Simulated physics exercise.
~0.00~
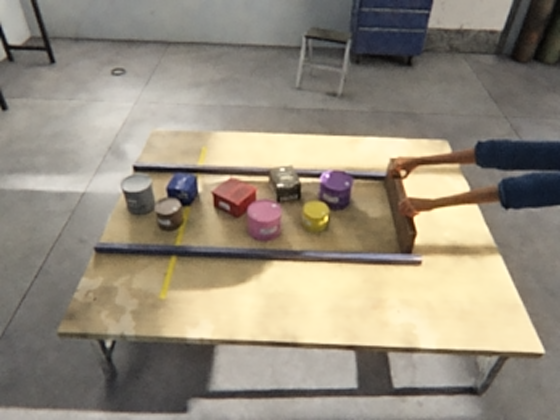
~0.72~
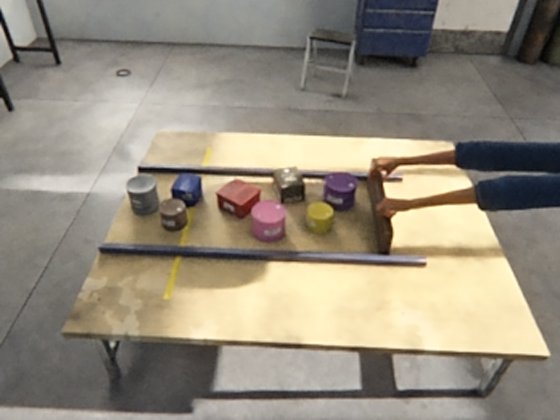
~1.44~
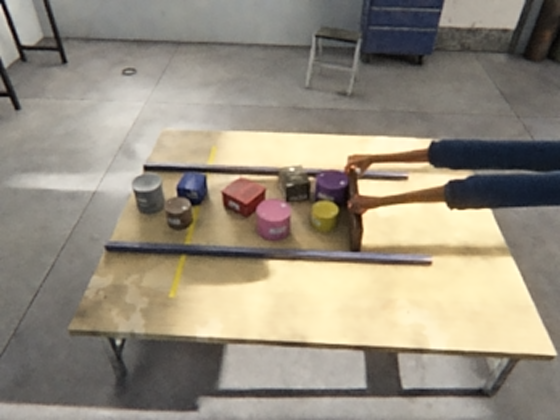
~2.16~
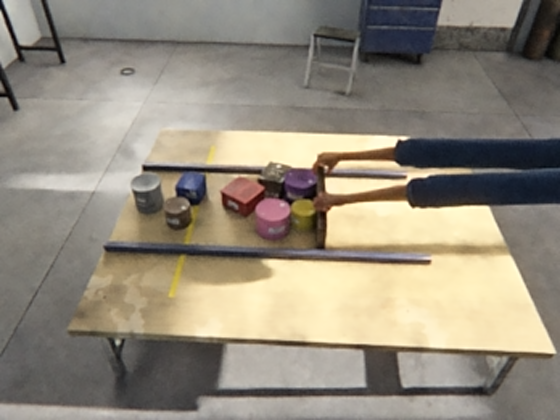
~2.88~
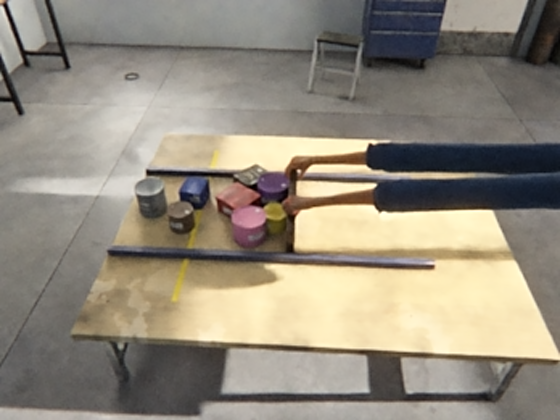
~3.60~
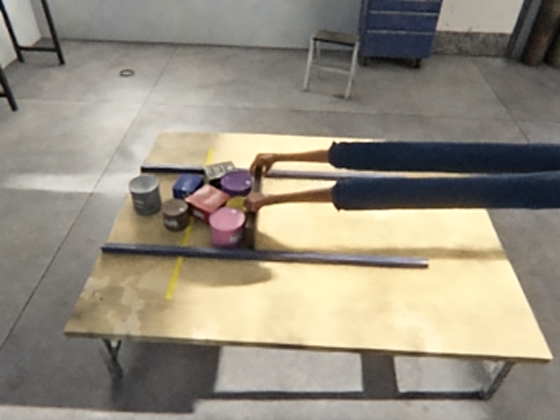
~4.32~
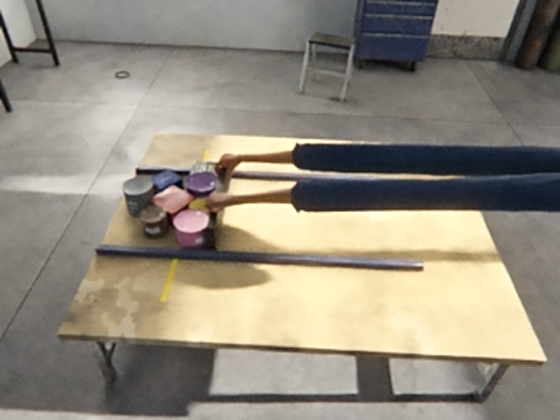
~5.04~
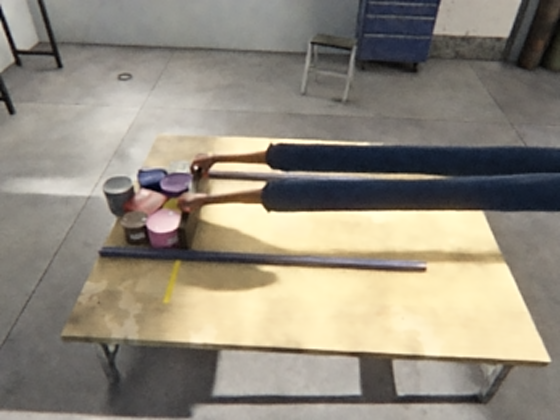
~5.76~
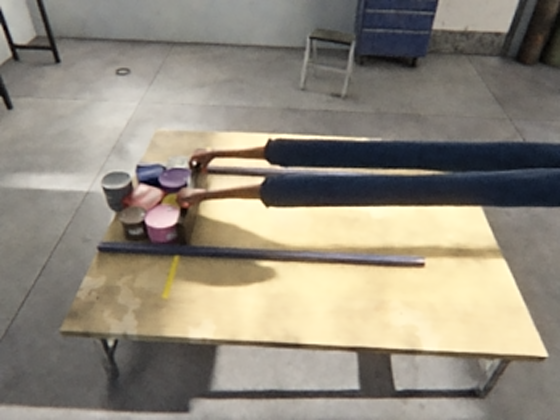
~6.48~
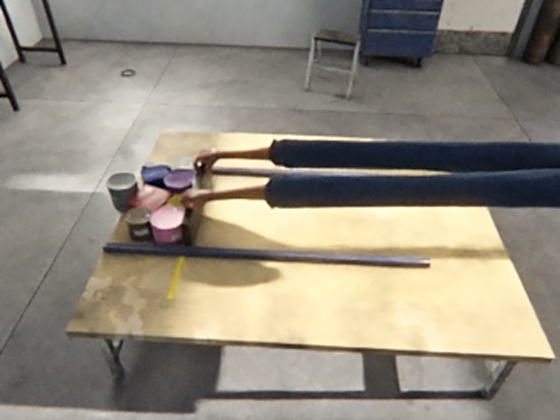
Two hands push a board leftward, bunching colourful containers near the table's edge without any falling.
